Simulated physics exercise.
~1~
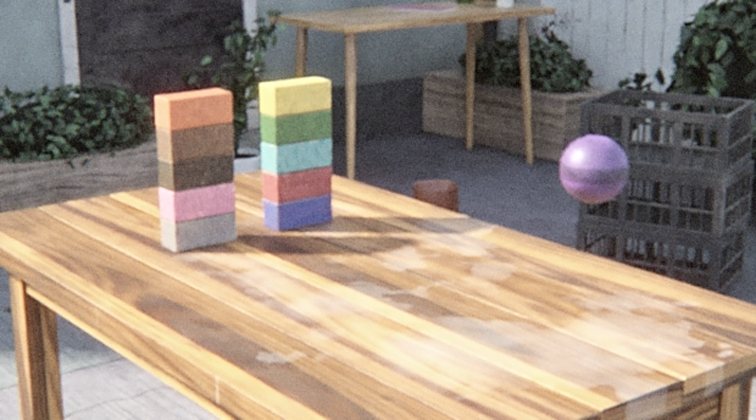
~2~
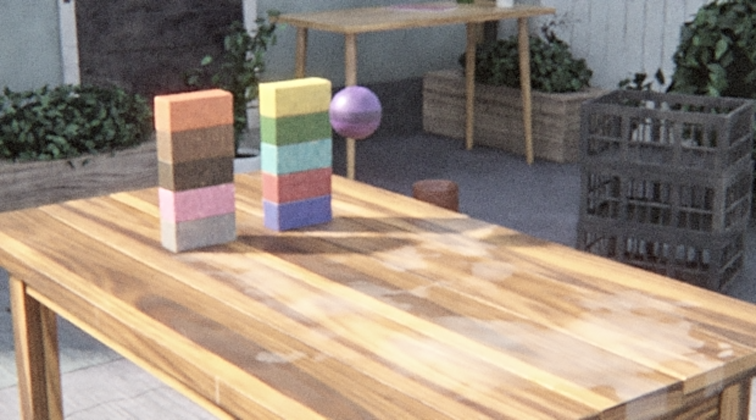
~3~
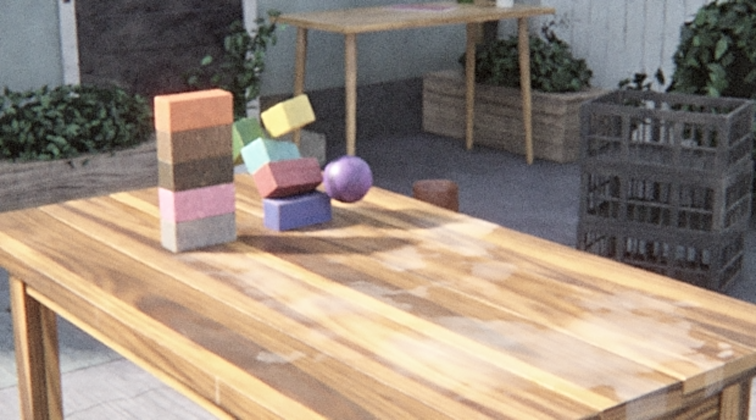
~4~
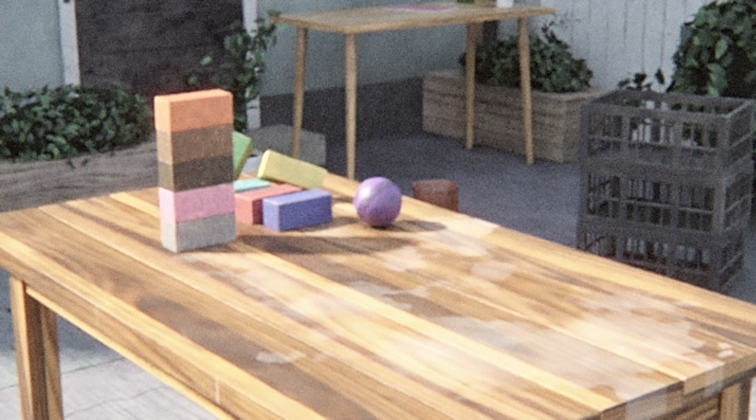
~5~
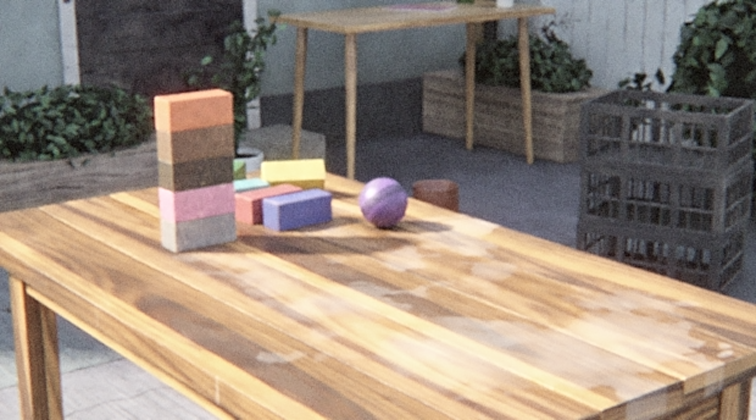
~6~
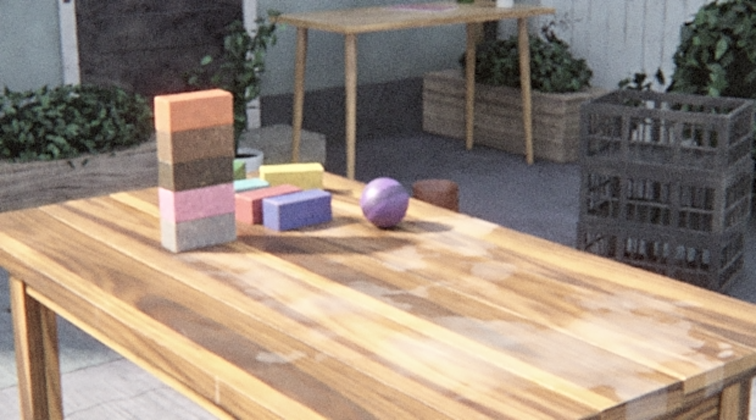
A purple ball flew in from the right and struck the multicolored stack with the yellow block on top, knocking its upper blocks down behind the blue one, then settled on the wooden table while the orange-topped stack stayed standing.
